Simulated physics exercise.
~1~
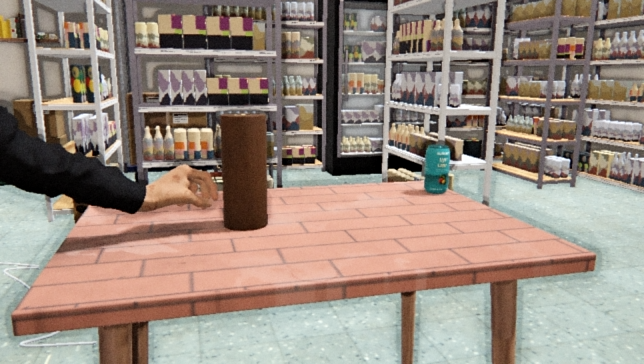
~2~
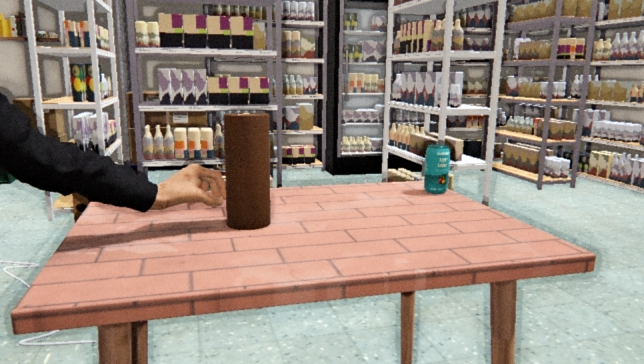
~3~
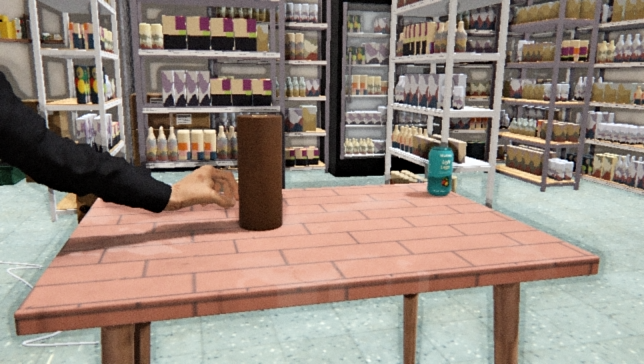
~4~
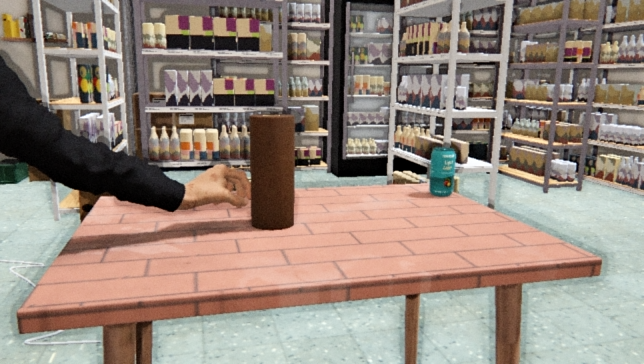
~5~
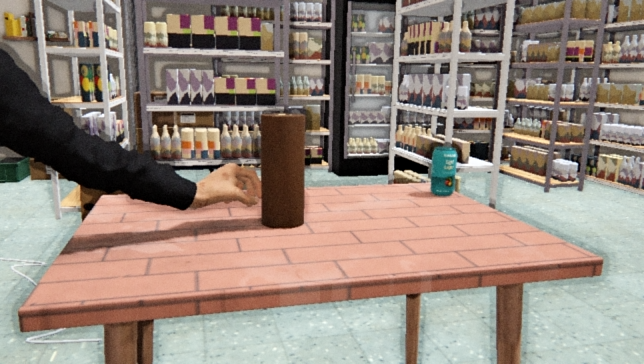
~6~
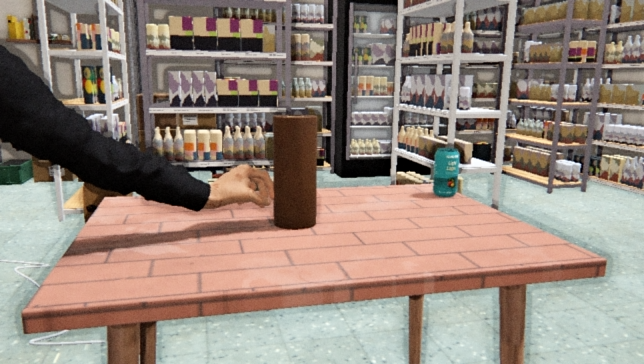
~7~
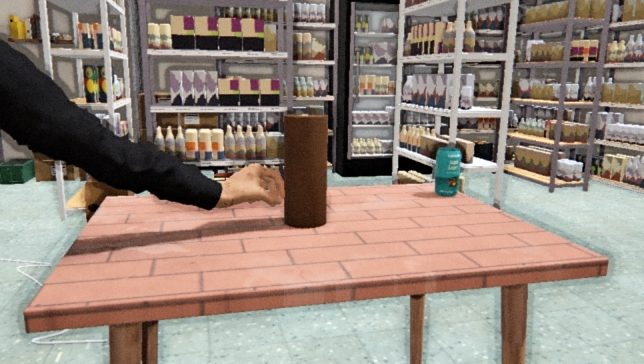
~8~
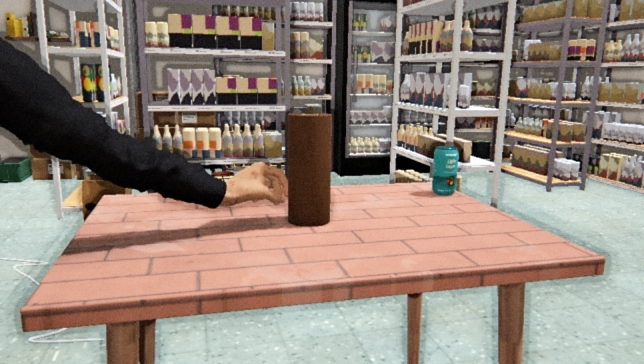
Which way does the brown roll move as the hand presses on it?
The brown roll slides to the right across the table, staying upright as it goes.
